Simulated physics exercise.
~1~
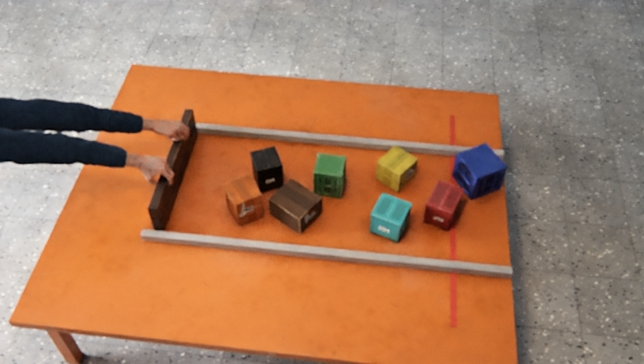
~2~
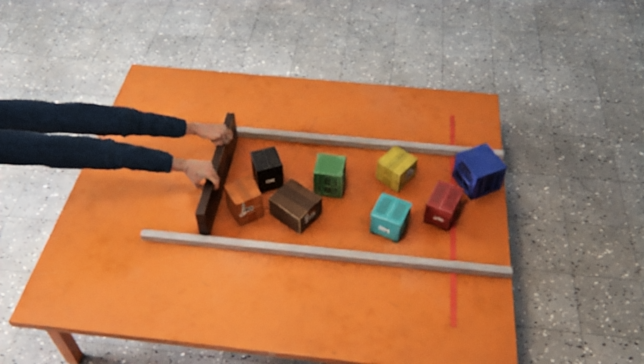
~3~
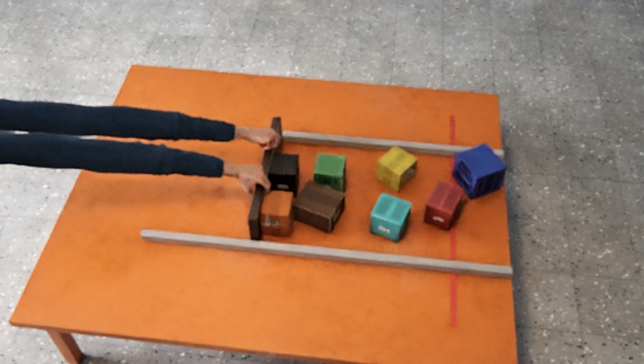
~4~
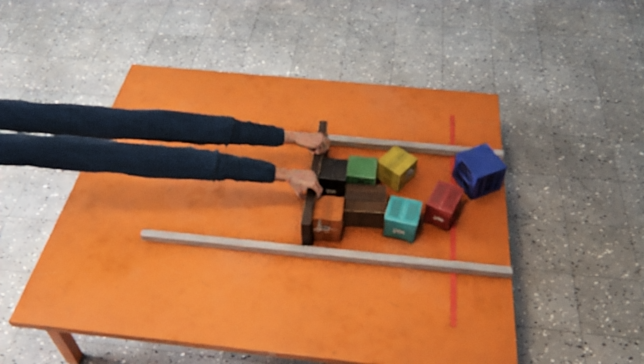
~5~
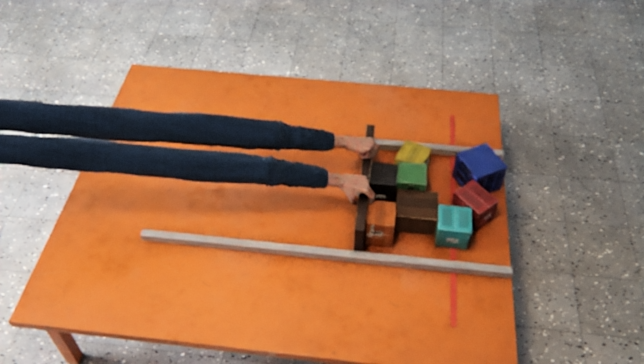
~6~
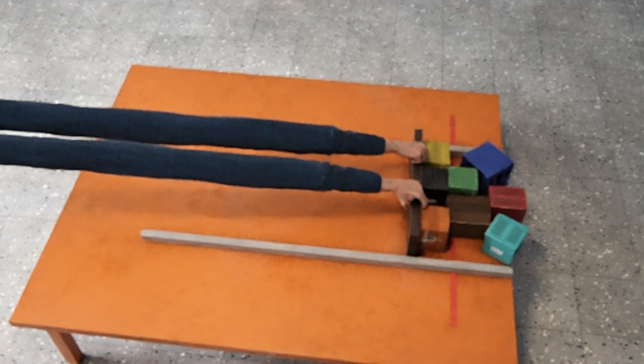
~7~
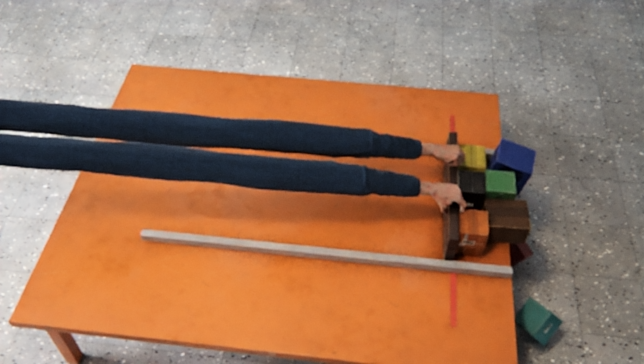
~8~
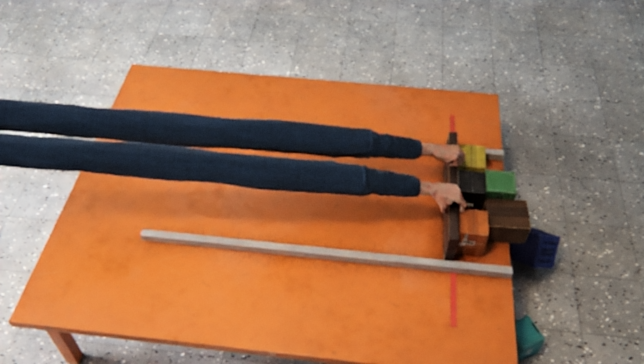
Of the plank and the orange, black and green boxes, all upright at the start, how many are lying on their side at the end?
None of them are. The plank and the orange, black and green boxes slide right and are all still upright at the end.
Two arms pushing a plank right across an orange table, sweeping coloured boxes along until turquoise, red and blue ones fall off.
